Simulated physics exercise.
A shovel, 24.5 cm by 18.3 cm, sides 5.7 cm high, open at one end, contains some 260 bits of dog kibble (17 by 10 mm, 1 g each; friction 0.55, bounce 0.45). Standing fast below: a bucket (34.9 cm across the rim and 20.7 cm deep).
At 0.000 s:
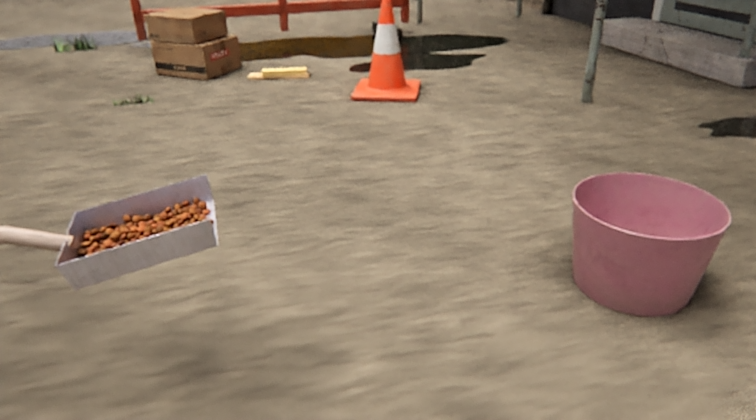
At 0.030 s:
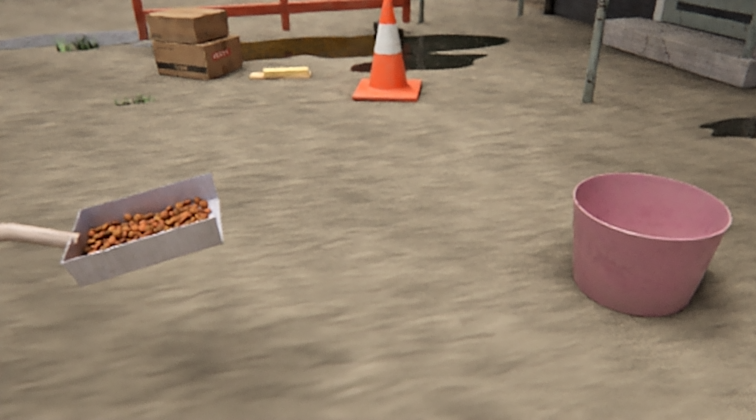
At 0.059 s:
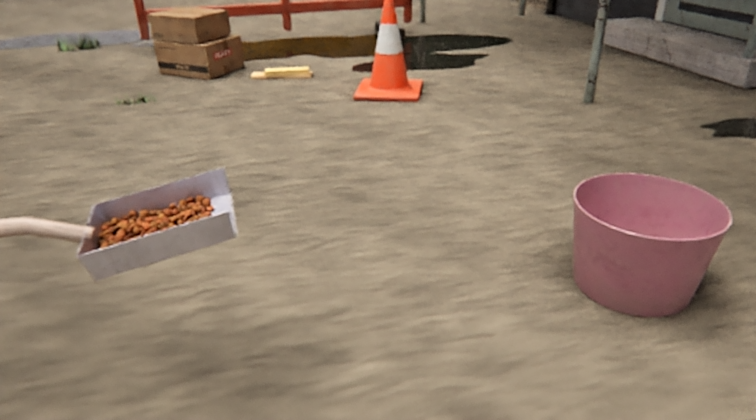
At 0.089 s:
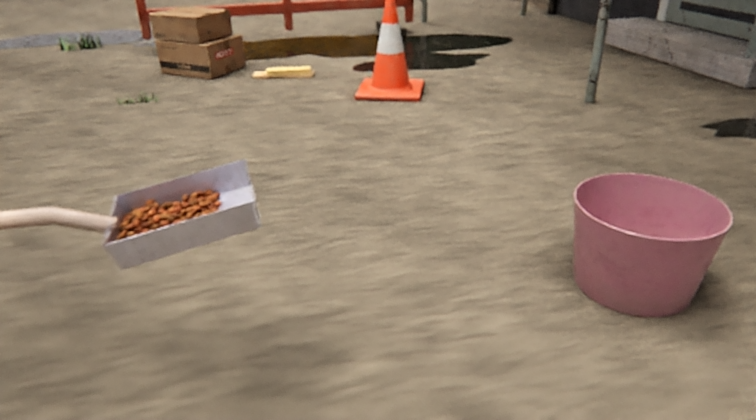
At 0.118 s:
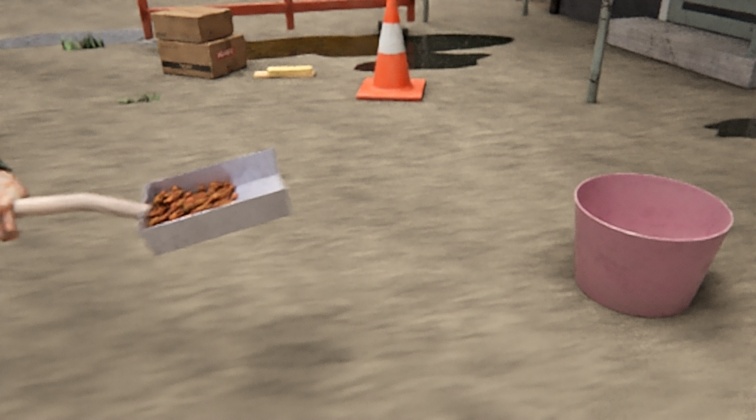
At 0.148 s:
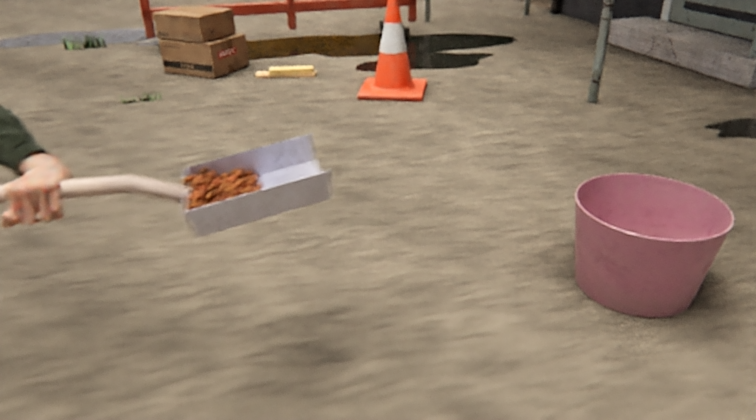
At the start, a shovel heaped with small brown pieces hangs at the left, across from a pink bucket on bare ground. The shovel moves slowly right, then faster and slightly upward, its load bunching toward the handle side, as a hand and dark sleeve come into view gripping the handle.
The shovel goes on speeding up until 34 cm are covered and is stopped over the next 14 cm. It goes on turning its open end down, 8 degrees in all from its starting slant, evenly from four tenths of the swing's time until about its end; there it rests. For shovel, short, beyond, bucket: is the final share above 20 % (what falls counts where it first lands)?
In the shovel: No; on the ground short of the target's middle: No; on the ground beyond it: Yes; in the bucket: No.
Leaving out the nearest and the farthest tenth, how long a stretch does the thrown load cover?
Some 20 cm.
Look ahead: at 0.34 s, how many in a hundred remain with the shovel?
Some 0 per cent of the load.
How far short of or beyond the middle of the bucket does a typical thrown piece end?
About 55 cm beyond it.
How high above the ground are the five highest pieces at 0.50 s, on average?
About 50 cm.
Then, at 0.26 s, tilt 5 degrees; shovel 100 %; middle of all pieces near (399, 125).
After 0.34 s, tilt 2 degrees; in the air 100 %; middle of all pieces near (520, 107).
Then, at 0.43 s, tilt 2 degrees; in the air 100 %; middle of all pieces near (635, 121).
After 0.50 s, tilt 2 degrees; in the air 100 %; middle of all pieces near (706, 153).
In the end, at 1.6 s, shovel 0 %, short 0 %, beyond 95 %, bucket 0 %.
